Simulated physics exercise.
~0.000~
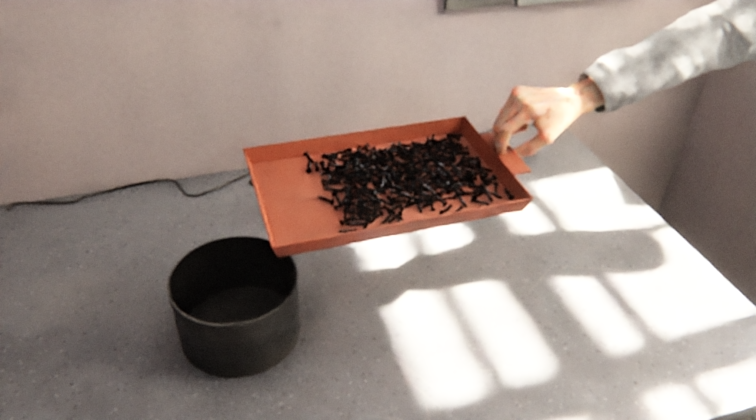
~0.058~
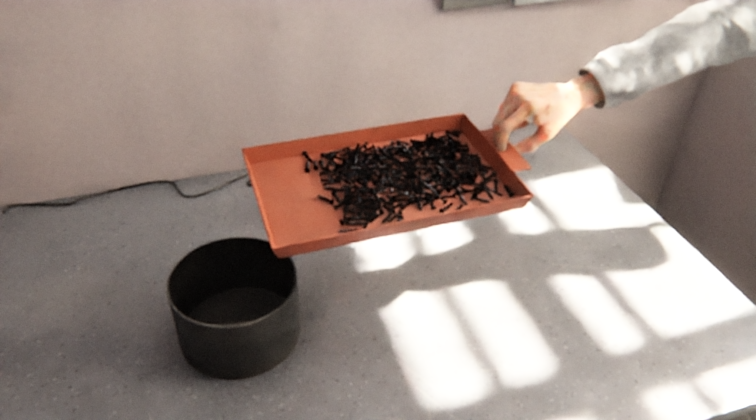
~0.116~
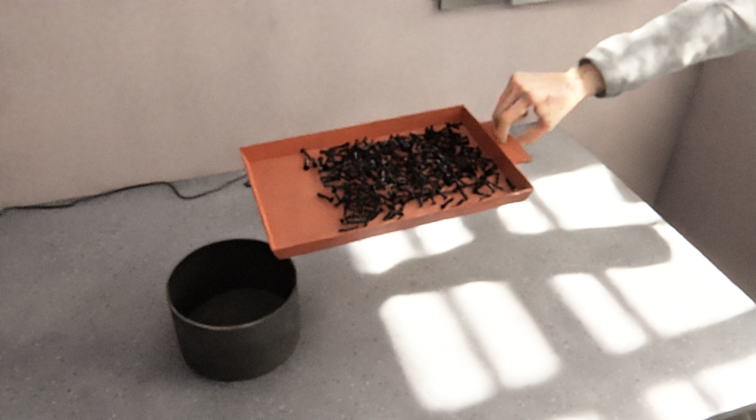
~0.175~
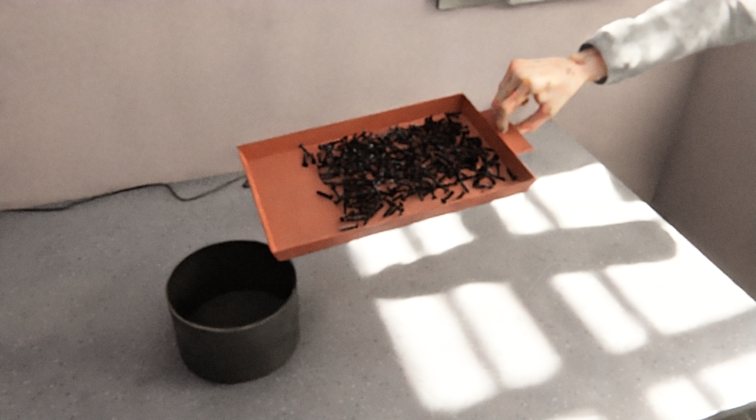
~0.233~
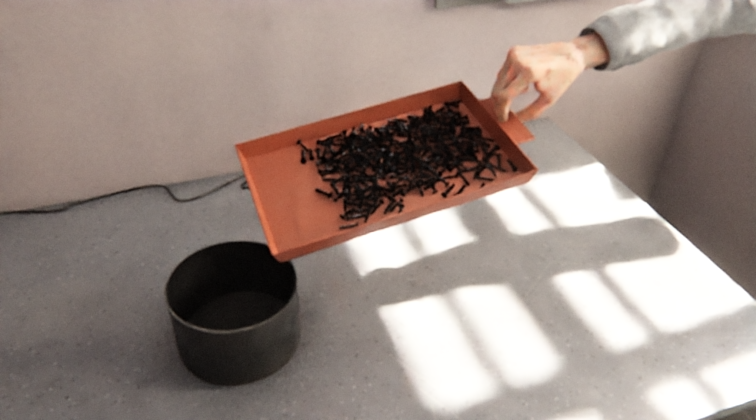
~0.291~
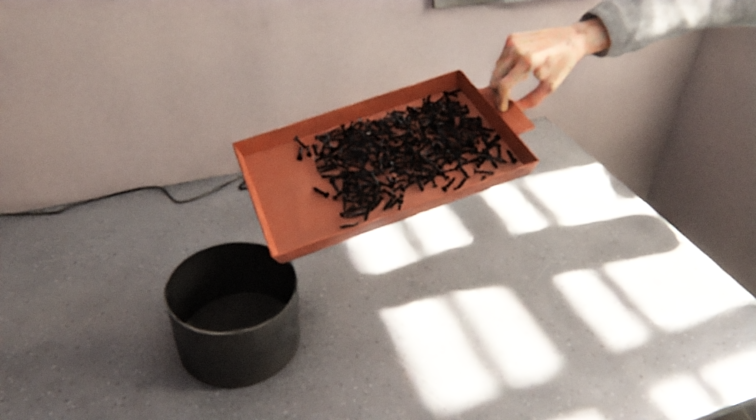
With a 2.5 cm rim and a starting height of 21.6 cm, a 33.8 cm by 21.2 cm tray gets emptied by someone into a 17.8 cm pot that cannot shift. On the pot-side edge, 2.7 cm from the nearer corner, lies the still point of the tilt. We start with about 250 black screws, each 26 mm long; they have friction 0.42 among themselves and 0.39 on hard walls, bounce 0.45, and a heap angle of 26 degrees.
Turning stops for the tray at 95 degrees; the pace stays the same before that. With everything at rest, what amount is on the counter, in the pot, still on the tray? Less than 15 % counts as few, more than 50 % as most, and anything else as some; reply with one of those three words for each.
Here it is: Counter: Most, pot: Some, tray: Few.
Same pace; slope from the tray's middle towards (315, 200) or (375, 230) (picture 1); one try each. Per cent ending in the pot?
About 85 per cent on the first try and 0 per cent on the second.
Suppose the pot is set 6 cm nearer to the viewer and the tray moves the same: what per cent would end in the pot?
90 per cent.
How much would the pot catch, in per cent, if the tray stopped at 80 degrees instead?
30 per cent.
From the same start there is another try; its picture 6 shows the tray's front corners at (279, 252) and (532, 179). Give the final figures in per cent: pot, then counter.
The pot gets 0 and the counter 100.
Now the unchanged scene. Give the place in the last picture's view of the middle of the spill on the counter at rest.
The middle of the spill sits at roughly (252, 413).
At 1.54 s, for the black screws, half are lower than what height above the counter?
Roughly 20 cm above the counter.
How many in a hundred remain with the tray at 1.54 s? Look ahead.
About 45% of the load.
Then, at 1.04 s, tilt 51 degrees; the tray holds 95 %, the pot 0 %.
After 1.54 s, tilt 77 degrees; the tray holds 45 %, the pot 15 %.
After 2.11 s, tilt 95 degrees; the tray holds 0 %, the pot 30 %.
In the end, at 2.7 s, counter 70 %, pot 30 %, tray 0 %.
